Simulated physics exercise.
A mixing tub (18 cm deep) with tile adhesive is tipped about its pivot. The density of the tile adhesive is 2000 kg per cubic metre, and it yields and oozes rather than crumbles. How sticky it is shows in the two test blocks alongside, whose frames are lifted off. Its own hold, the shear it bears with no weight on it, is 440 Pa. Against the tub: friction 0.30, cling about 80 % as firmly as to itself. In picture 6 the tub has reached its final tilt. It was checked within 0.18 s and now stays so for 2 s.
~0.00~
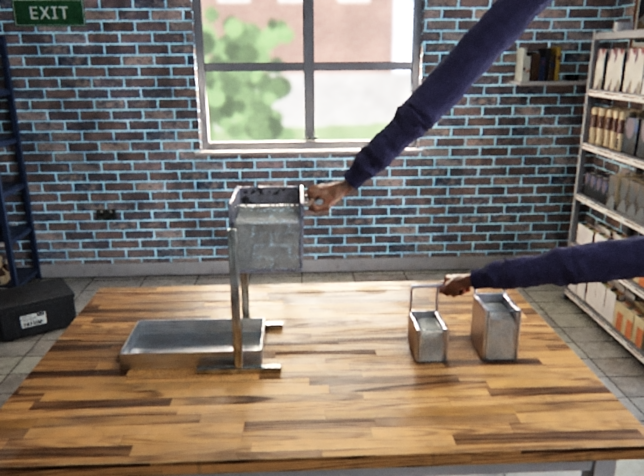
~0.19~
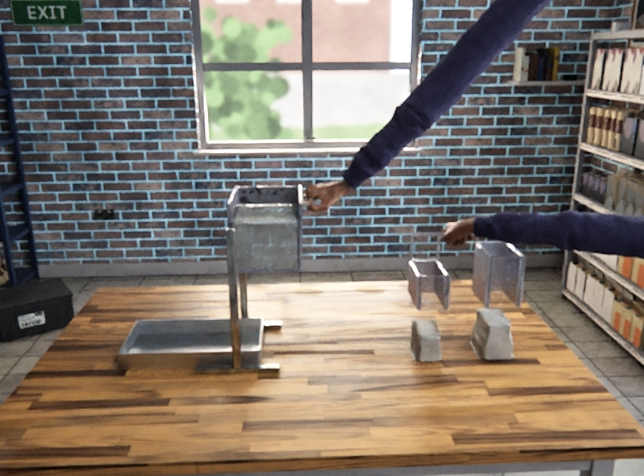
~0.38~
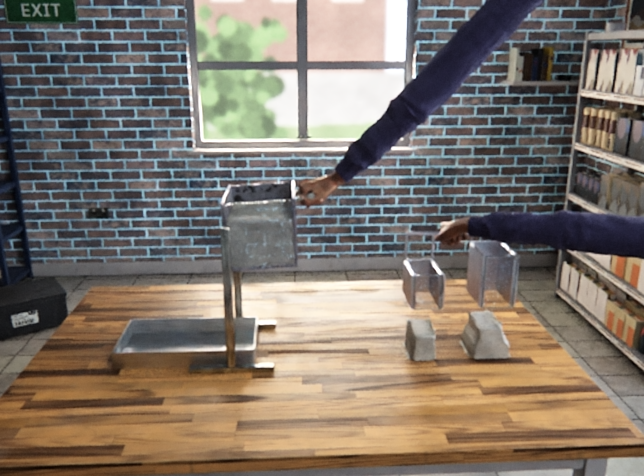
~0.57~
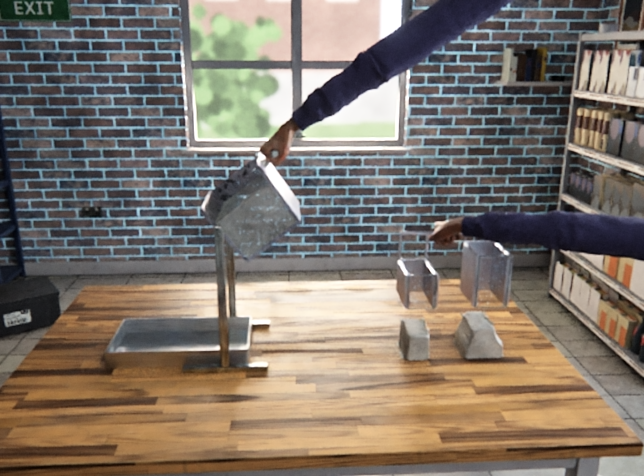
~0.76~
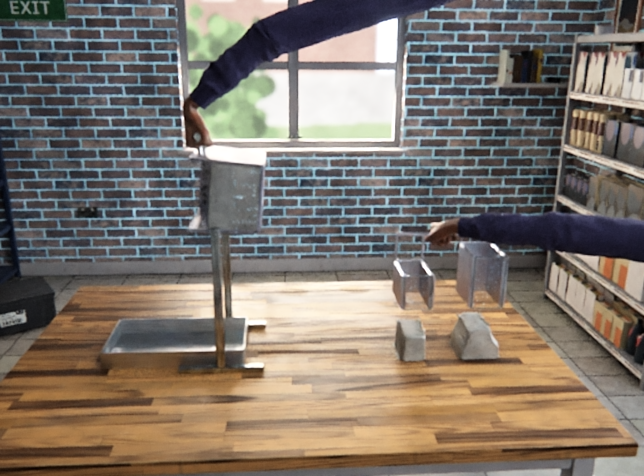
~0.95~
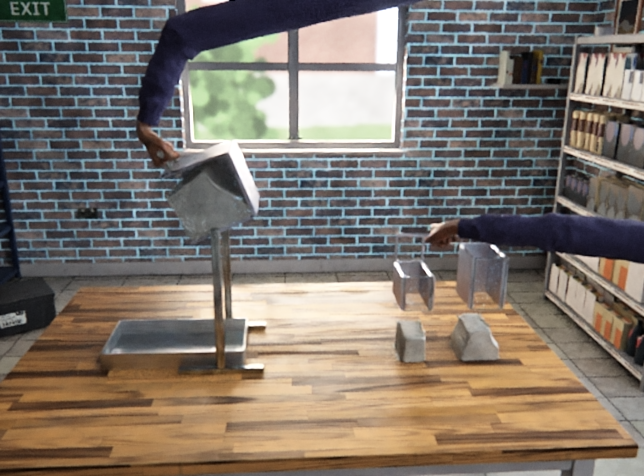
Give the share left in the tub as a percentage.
It comes to some 8 %.
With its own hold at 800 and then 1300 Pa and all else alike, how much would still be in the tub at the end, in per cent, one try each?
In turn about 10 %, 14 %.
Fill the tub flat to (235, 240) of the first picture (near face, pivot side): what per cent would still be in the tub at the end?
Then about 7 %.
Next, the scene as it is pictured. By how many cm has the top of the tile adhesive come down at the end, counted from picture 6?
Some 10 cm.
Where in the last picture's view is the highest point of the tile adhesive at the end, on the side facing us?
At about (236, 210).
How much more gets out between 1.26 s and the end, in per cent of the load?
About 18 %.
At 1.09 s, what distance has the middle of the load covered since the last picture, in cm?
Some 11 cm.
After 1.09 s, the tub is at 112 degrees and holds 43 %.
After 1.26 s, the tub is at 112 degrees and holds 27 %.
After 1.43 s, the tub is at 112 degrees and holds 26 %.
After 1.60 s, the tub is at 112 degrees and holds 23 %.
After 2.95 s, the tub is at 112 degrees and holds 8 %.
